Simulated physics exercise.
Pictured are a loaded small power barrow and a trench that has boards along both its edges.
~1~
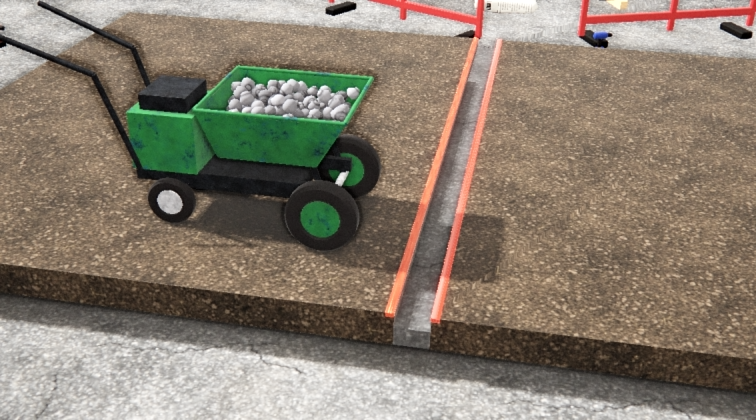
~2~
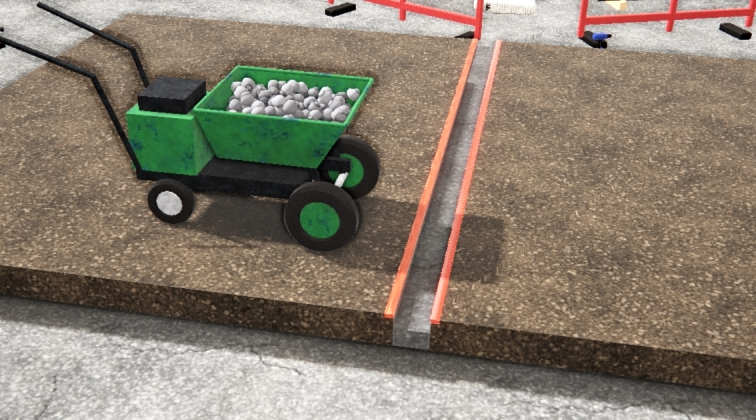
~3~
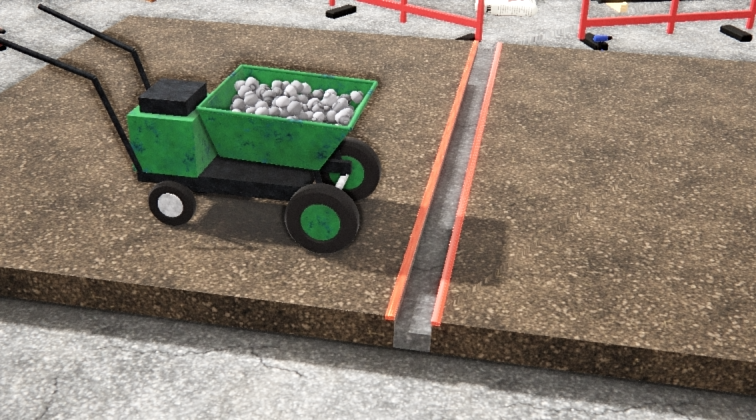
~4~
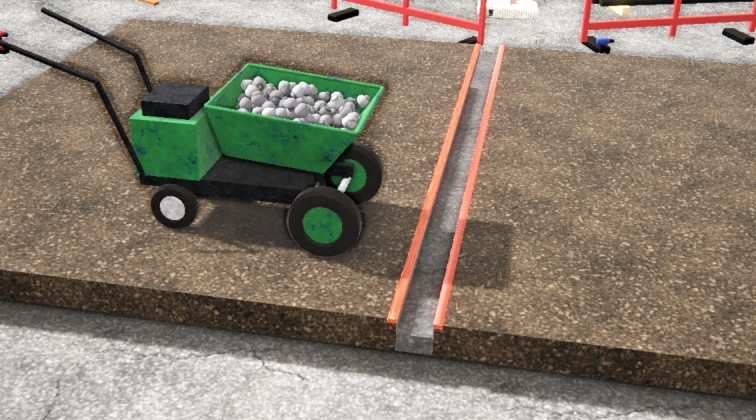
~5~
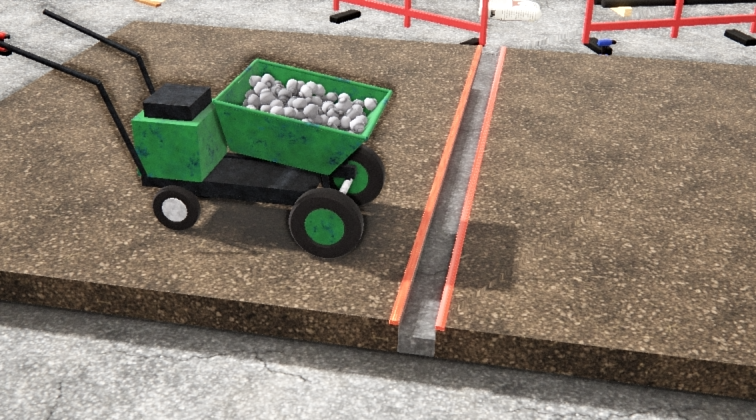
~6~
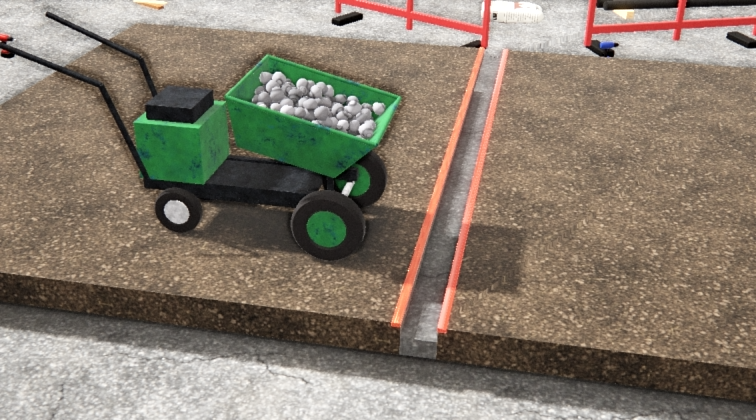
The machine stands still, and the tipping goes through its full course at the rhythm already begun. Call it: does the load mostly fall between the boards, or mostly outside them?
It mostly falls outside them.
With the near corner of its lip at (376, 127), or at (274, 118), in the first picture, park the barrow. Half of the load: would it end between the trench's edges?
Result A - a minority; result B - a minority.
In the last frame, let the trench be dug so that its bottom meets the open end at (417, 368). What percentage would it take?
Estimate: Approx. 40 per cent.
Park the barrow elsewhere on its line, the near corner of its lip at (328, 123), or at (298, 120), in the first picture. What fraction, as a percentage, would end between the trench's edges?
You'd get around 40 in a hundred, then 40 in a hundred.
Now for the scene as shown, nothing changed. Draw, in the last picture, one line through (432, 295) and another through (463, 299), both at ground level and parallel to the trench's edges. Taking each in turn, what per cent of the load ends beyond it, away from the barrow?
Around 80 in a hundred for the first, 50 in a hundred for the second.
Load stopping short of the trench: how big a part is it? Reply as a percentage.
I'd say near 0 per cent, give or take.
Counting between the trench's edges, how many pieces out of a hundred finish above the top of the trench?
Estimate: Near 50 per cent.
Soon after the last picture, skip tipped steeply; all in the skip.
A little later, skip tipped steeply; most in the skip; a stray few in or heaped over the trench; a small part beyond it; a small part falling.
Later still, skip tipped right over; about a quarter in the skip; about a quarter in or heaped over the trench; about two thirds beyond it.
By the end, skip tipped right over; a stray few short of the trench; about a third in or heaped over the trench; about two thirds beyond it.
